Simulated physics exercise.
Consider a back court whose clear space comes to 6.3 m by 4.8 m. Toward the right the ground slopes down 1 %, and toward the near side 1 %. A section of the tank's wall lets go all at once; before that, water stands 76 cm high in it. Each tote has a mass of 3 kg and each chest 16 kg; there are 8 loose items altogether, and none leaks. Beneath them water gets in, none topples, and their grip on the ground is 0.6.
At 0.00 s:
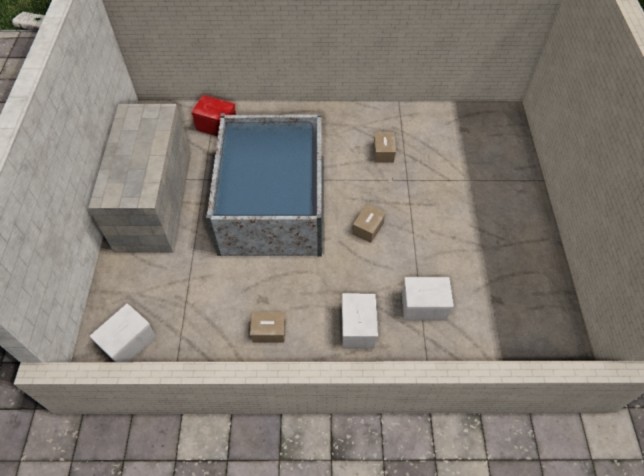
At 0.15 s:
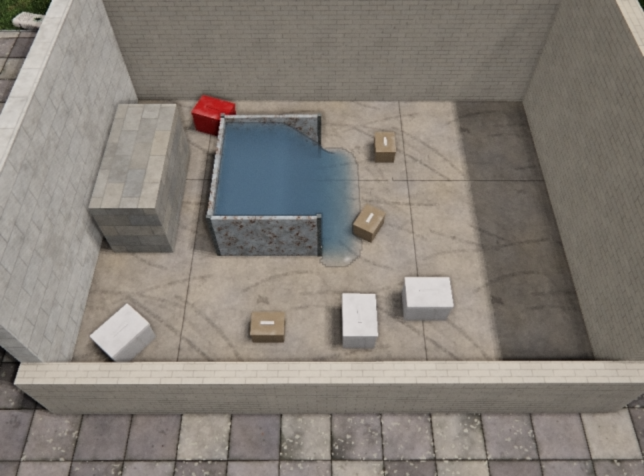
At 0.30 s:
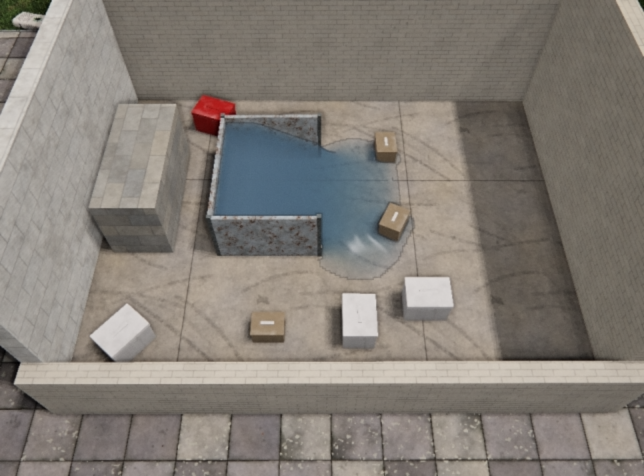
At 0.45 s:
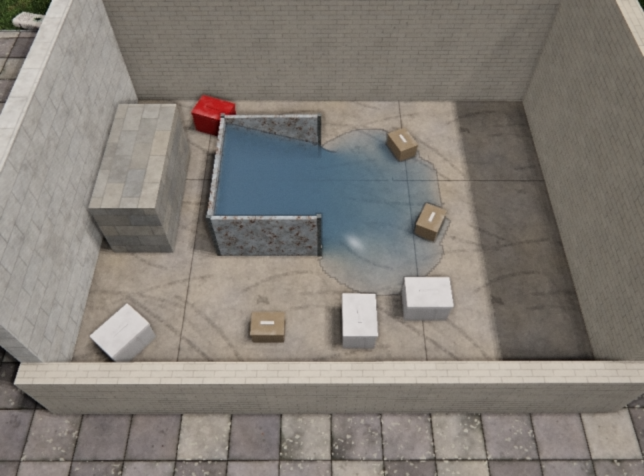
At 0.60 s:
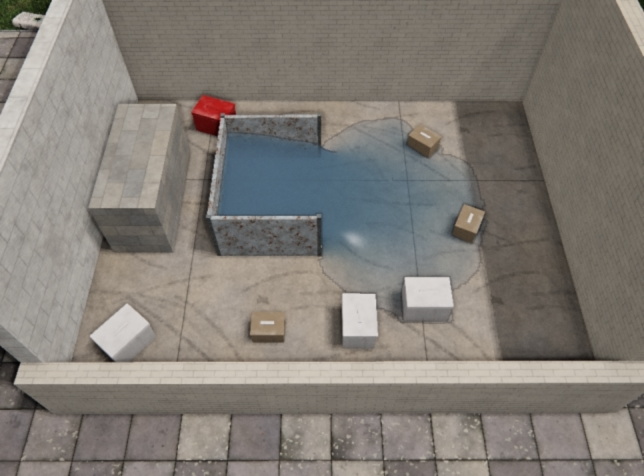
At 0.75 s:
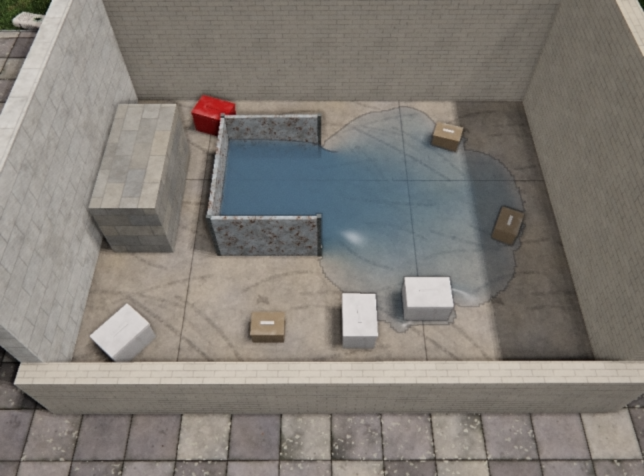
Water burst out through the right side of a stone tank and spread across the courtyard floor, pushing two small brown boxes to the right while the red chest and white boxes stayed put.
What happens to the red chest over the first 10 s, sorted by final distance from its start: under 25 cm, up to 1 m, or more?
It hardly moves.
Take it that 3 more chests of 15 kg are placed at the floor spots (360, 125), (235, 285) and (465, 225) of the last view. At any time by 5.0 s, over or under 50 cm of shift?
In the order listed: Across the line; behind the line; across the line.
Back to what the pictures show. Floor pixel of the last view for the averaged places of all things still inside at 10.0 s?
The centre sits near (272, 230).
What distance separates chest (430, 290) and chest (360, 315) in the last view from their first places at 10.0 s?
First 120 cm, then 80 cm.
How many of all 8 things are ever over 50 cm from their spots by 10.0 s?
Result: 7.
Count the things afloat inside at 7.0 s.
I get 5.
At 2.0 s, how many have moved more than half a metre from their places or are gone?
The count is 3.
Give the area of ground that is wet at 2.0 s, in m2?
About 17 m2.
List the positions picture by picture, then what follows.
The red chest at (213, 108) rests on the ground; water covers 2.3 m2; 0 of 8 have shifted, in the first frame.
The red chest at (213, 108), on the bottom; water covers 3.4 m2; 0 of 8 have shifted, in the second frame.
The red chest at (213, 108) rests on the ground; water covers 4.7 m2; 1 of 8 have shifted, in the third frame.
The red chest at (213, 108), on the bottom; 6.4 m2 under water; 2 of 8 have shifted, in the fourth frame.
The red chest at (213, 108), on the bottom; 8.3 m2 under water; 2 of 8 have shifted, in the fifth frame.
The red chest at (213, 108), on the bottom; 10.4 m2 under water; 2 of 8 have shifted, in the sixth frame.
After 2.0 s the red chest is near (213, 108), 0.0 m from its start, aground; 2 afloat.
After 4.5 s the red chest is near (213, 108), 0.0 m from its start, aground; 2 afloat.
After 7.0 s the red chest is near (213, 108), 0.0 m from its start, aground; 5 afloat.
After 10.0 s the red chest is near (213, 108), 0.0 m from its start, aground; 7 afloat.
